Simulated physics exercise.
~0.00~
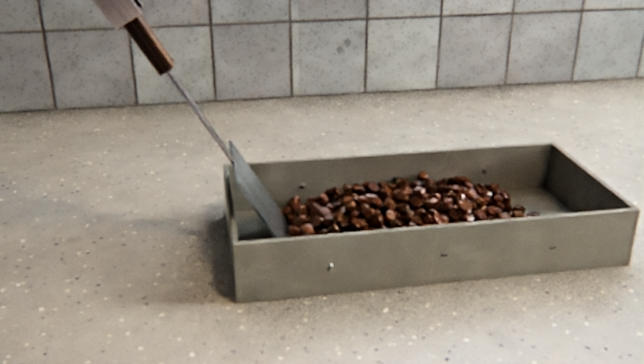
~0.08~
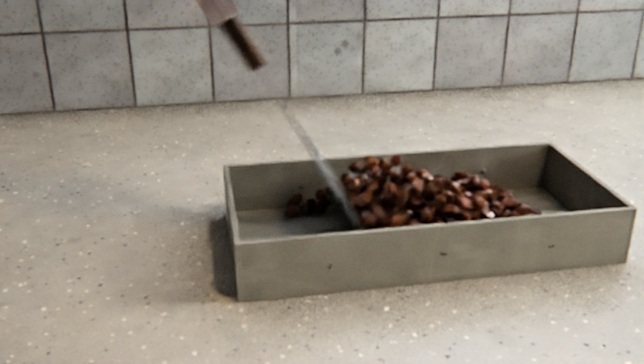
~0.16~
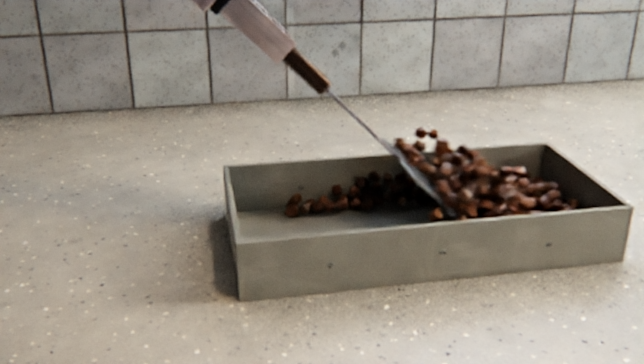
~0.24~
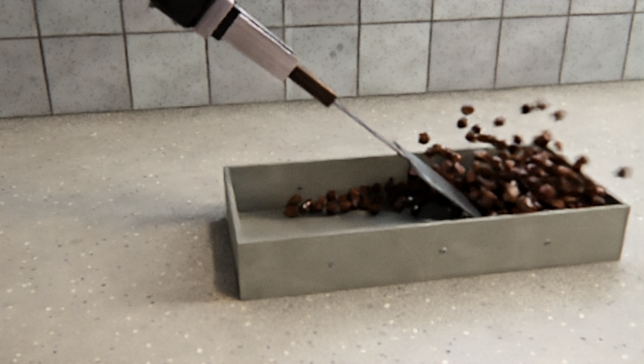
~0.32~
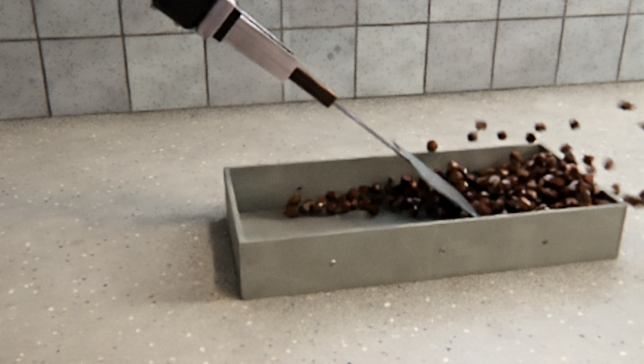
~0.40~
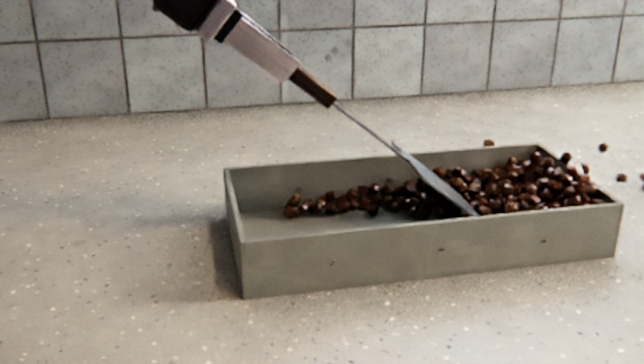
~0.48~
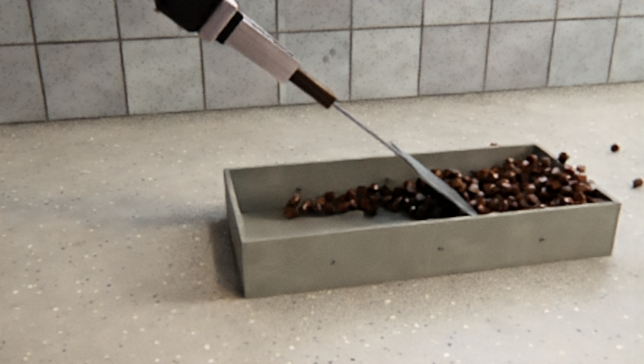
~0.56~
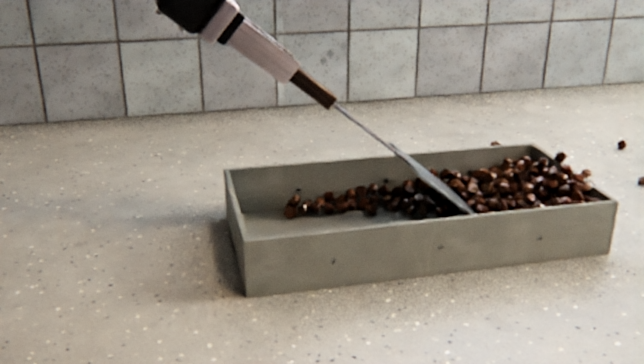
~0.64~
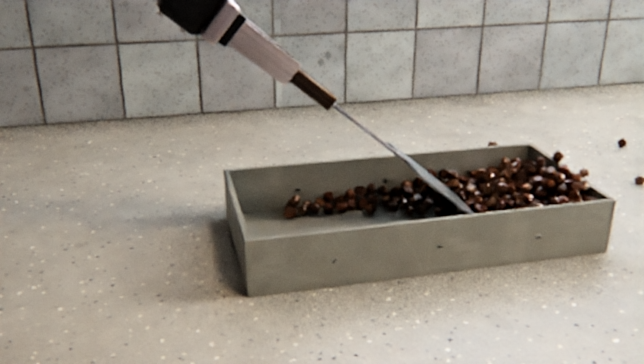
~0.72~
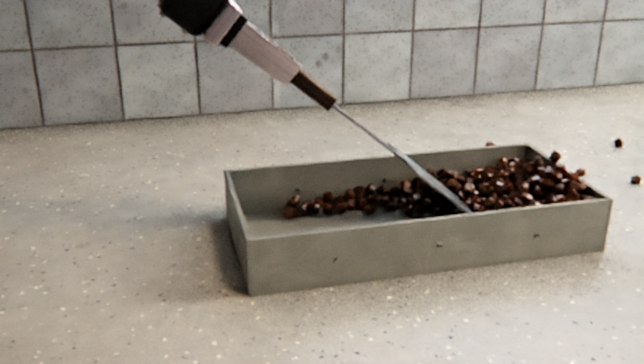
On a speckled stone counter before a grey tiled wall, a long, shallow grey tray holds a heap of small brown pellets. A robot arm lowers a flat turner into the tray's left end, behind the heap. The blade sweeps rightward, bunching the pellets into a steeper pile and leaving a thin trail behind it. As it tilts and stops a little past the middle, pellets fly up and several sail over the right end. The rest settle against the right side while the turner stays still, with a few strays lying on the counter beyond the tray.
